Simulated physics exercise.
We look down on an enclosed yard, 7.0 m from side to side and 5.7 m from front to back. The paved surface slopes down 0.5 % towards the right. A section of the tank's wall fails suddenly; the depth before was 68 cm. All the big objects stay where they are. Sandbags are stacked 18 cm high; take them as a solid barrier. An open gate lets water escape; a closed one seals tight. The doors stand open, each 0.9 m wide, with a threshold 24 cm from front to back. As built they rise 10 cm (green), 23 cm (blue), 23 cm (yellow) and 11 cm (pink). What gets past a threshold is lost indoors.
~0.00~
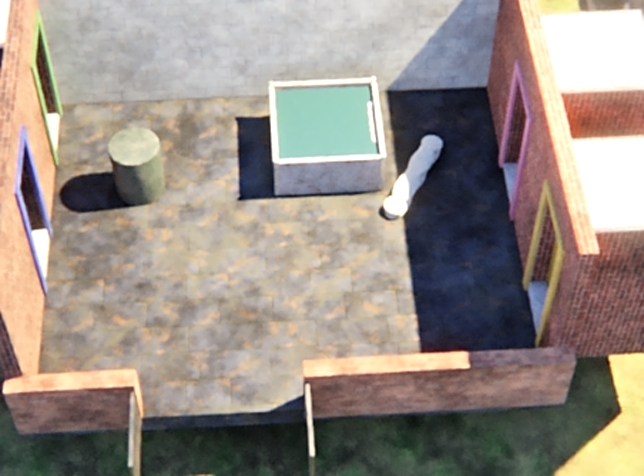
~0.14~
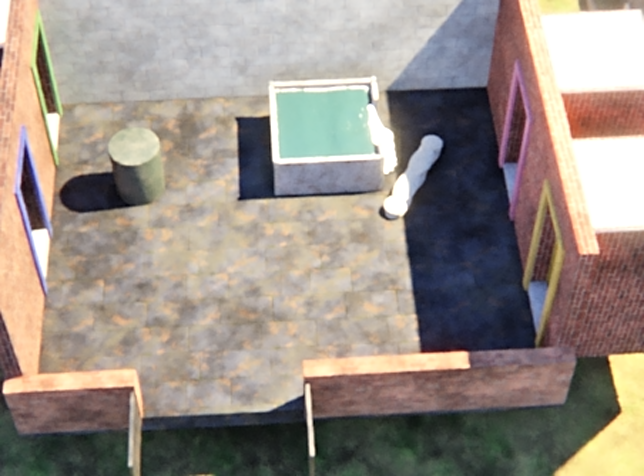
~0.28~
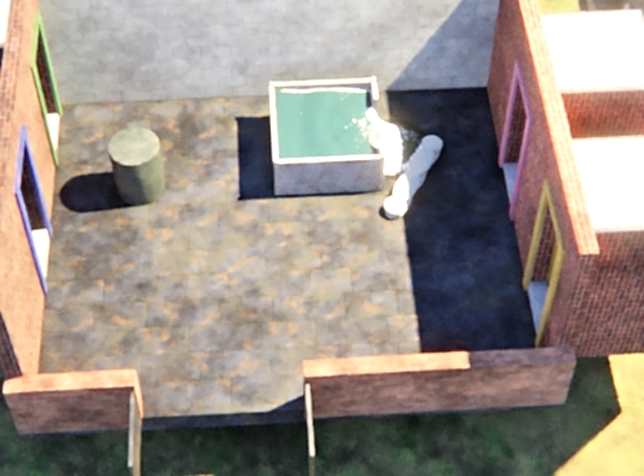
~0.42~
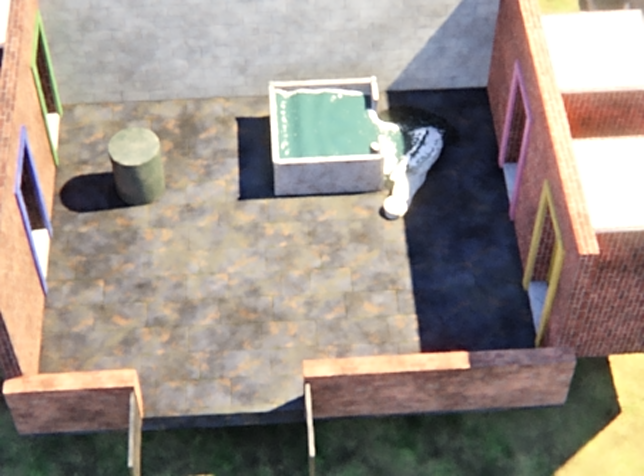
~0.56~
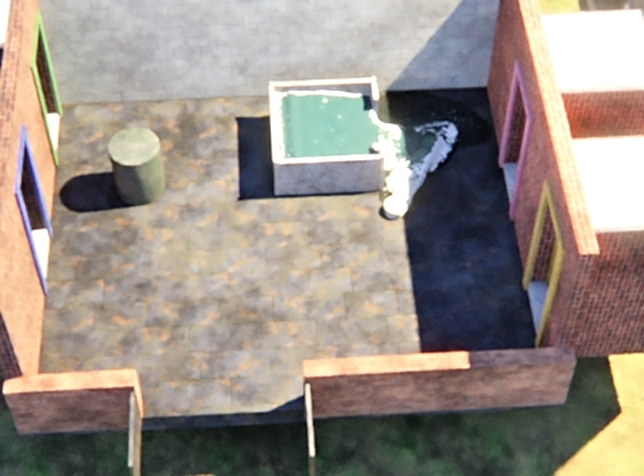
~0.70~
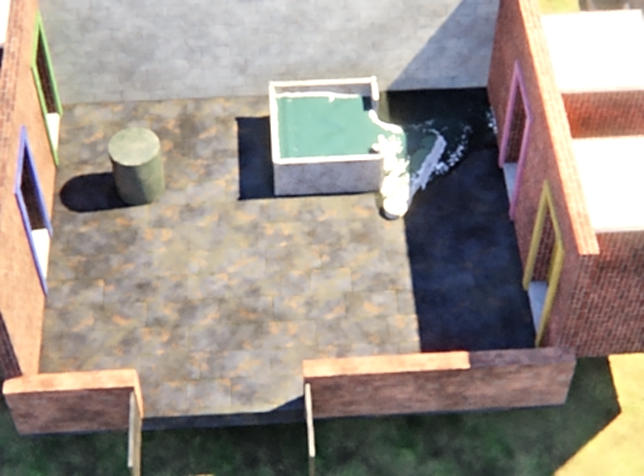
Enclosed paved yard seen from above, water bursting from the tank's right side, foaming over pale sandbags and spreading across shaded ground.
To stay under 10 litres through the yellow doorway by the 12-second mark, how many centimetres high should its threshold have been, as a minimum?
About 7 cm.
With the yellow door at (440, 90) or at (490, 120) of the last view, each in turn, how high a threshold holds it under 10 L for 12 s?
Roughly 29 and 29 cm.
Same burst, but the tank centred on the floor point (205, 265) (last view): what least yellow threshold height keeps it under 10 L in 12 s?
About 15 cm.
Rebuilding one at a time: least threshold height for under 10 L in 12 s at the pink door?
About 13.0 cm at pink.
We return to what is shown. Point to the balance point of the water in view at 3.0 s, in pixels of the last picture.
Around (394, 160).
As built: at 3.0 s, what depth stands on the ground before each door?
In cm: Green 0, blue 0, yellow 4, pink 11.
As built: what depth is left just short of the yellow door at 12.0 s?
Some 6.0 cm.
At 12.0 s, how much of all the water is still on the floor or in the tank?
About 94 per cent.
After 1.4 s water covers 15 % of the floor, deepest (44 cm) near (412, 160); it has not reached the yellow door.
After 3.0 s water covers 30 % of the floor, deepest (30 cm) near (412, 160); 4 cm at the yellow door, 0 litres in over its 23 cm threshold.
After 12.0 s water covers 95 % of the floor, deepest (7 cm) near (412, 160); 6 cm at the yellow door, 0 litres in over its 23 cm threshold.
At the yellow door as built, the water arrived by 2.2 s and peaked near 9 cm at 8.2 s.
Run again over the same 12 s with other heights there, 13 litres in over 6.5 cm, 3 litres over 9 cm. The limit of 10 litres is kept from about 7 cm up.
